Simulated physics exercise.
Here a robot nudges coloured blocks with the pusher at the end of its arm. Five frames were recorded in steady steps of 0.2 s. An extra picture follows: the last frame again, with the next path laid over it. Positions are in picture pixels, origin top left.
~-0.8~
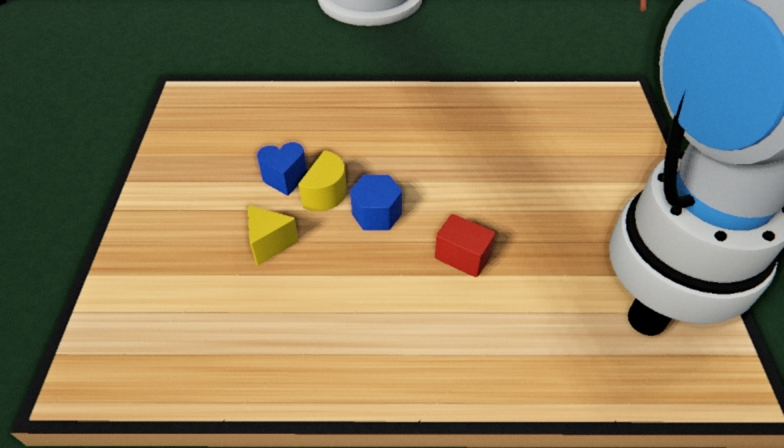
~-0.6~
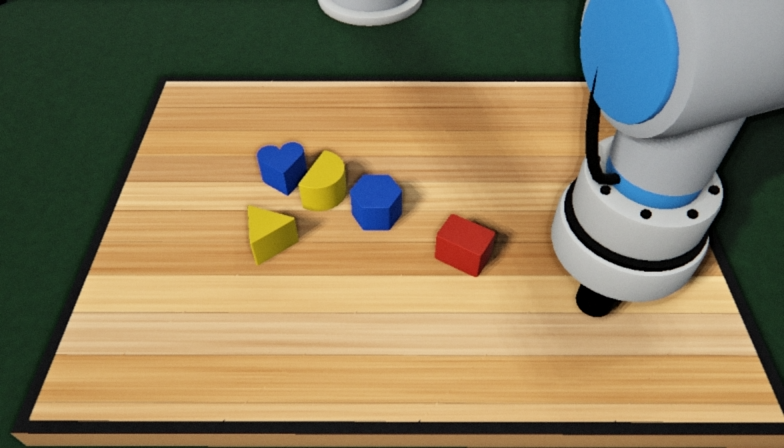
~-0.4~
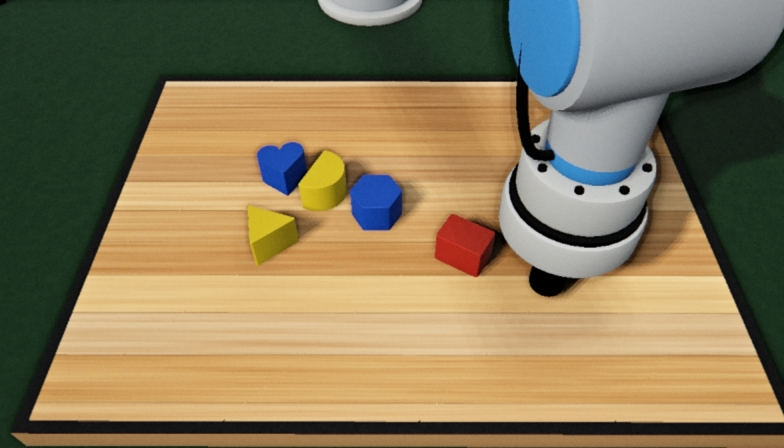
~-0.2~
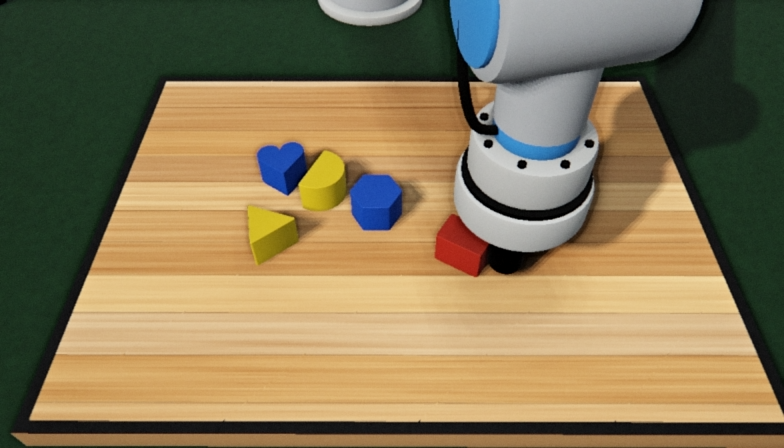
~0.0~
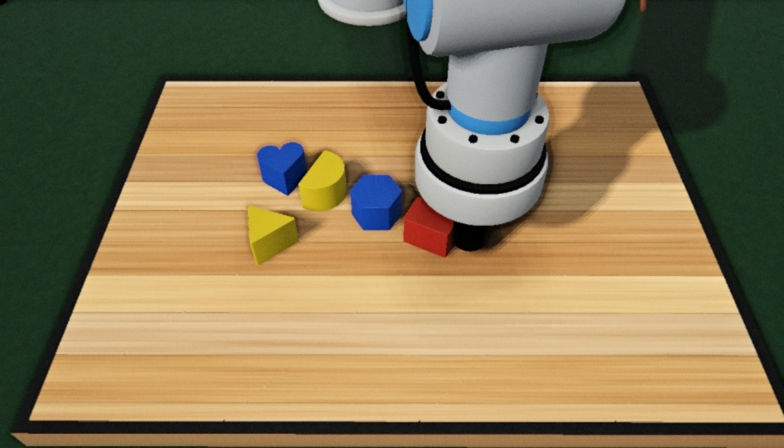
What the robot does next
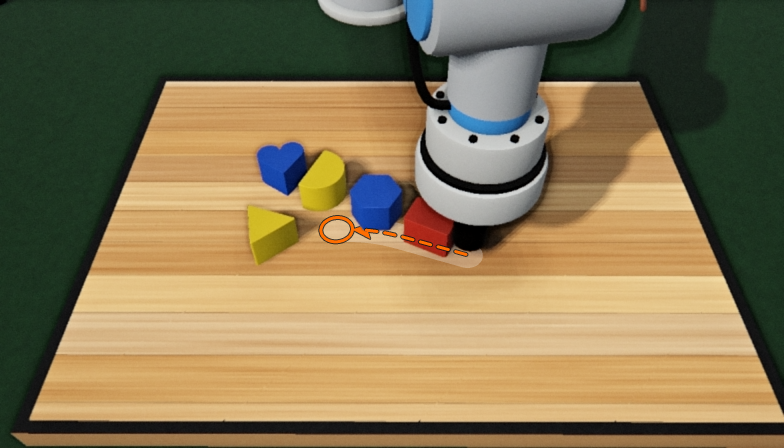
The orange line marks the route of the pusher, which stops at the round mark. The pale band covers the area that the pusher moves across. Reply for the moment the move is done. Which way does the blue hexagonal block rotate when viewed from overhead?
Viewed from overhead, the blue hexagonal block winds up turned clockwise.
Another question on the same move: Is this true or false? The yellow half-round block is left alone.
This is false.
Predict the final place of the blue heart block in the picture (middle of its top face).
Near (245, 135).
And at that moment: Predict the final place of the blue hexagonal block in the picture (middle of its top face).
I'd guess (308, 150).
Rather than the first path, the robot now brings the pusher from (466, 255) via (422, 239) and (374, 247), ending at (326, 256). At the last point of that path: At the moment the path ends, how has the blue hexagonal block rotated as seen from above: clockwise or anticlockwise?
It turns clockwise.
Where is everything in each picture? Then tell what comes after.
The first frame shows tip of the pusher at (646, 321), middles of tops, blue heart block at (281, 155), yellow half-round block at (324, 171), blue hexagonal block at (376, 191), red oblong block at (466, 234).
The second frame shows pusher at (593, 303), nothing pushed.
The third frame shows pusher at (546, 284), nothing pushed.
The fourth frame shows pusher at (504, 262), nothing pushed.
The fifth frame shows pusher at (468, 240), blue heart block at (281, 155), yellow half-round block at (324, 171), blue hexagonal block at (376, 191), red oblong block at (433, 215).
The line goes from (466, 255) by way of (423, 243) and (380, 232) to (337, 229).
On the path given first. One third of the way, pusher at (423, 228); yellow half-round block at (317, 167); blue hexagonal block at (354, 180); red oblong block at (391, 201).
Two thirds of the way, pusher at (379, 217); blue heart block at (258, 143); yellow half-round block at (288, 148); blue hexagonal block at (322, 164), turned 20° clockwise; red oblong block at (351, 188), turned 20° clockwise.
At the end, pusher at (335, 215); blue heart block at (245, 135), turned 30° anticlockwise; yellow half-round block at (276, 133), turned 25° anticlockwise; blue hexagonal block at (308, 150), turned 45° clockwise; red oblong block at (317, 180), turned 50° clockwise.
